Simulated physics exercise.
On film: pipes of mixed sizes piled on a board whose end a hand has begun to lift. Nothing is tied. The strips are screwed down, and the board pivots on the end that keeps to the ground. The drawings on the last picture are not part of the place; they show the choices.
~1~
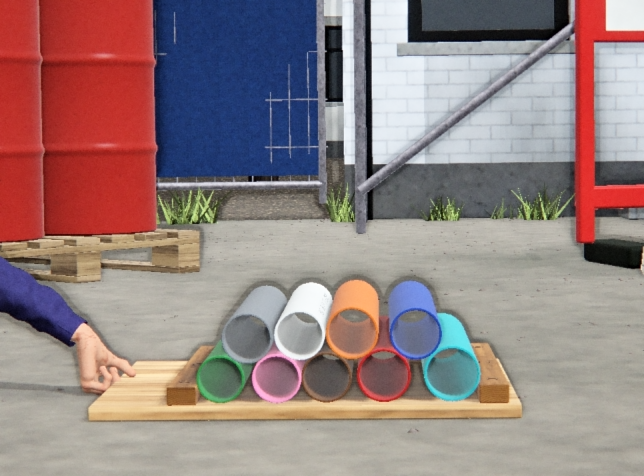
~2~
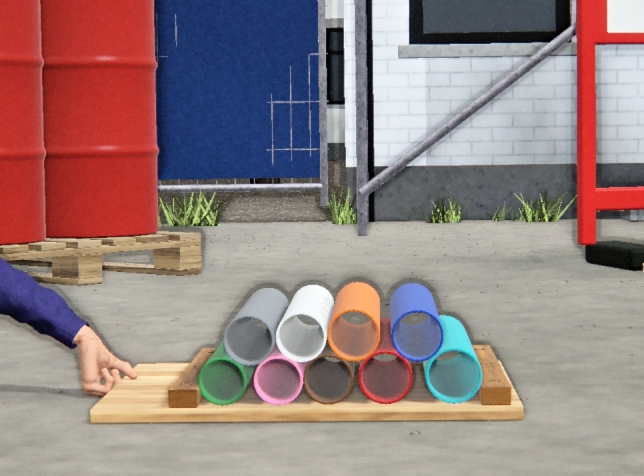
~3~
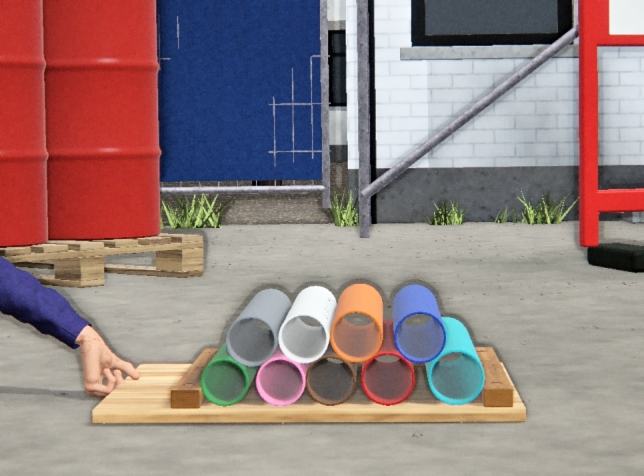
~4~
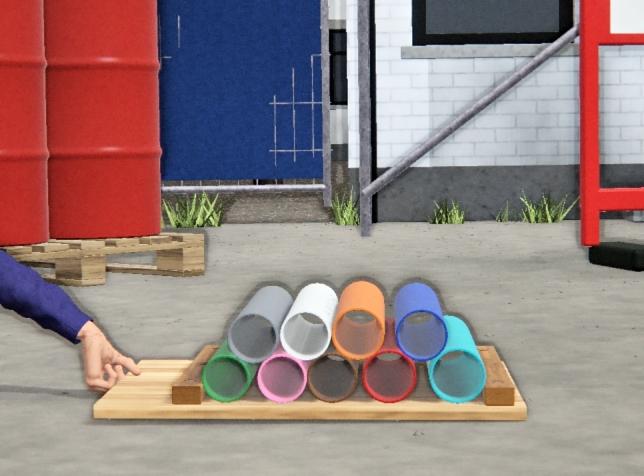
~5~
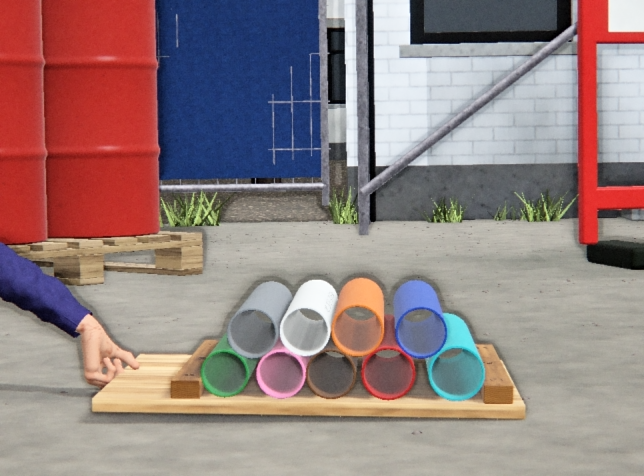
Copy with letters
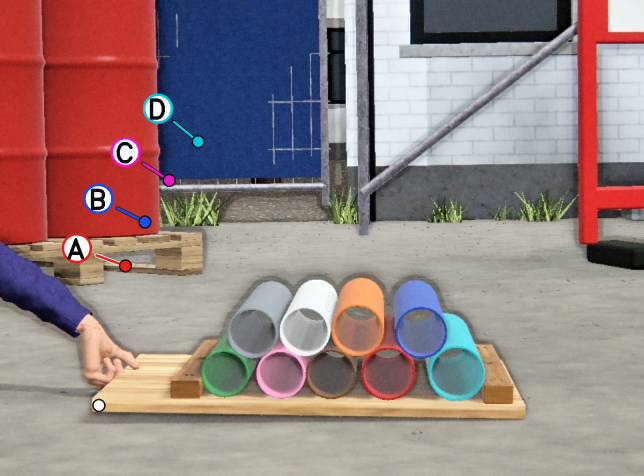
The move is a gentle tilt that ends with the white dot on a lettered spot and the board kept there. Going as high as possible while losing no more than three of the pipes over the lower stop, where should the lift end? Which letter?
Mark B is as high as it can go.
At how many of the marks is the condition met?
Two of them.
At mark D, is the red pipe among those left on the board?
Yes.
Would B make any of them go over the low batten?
No, at B.
On the marked copy, A at (126, 266); B at (145, 222); C at (169, 181); D at (198, 142); the white dot at (99, 405).
With B. Early on, board at 16°.
Further on, board at 27°.
At the end, board at 27°, none over the low batten.
As for the rest, A none over the low batten; C four over the low batten (grey, orange, blue, white); D four over the low batten (grey, orange, blue, white).
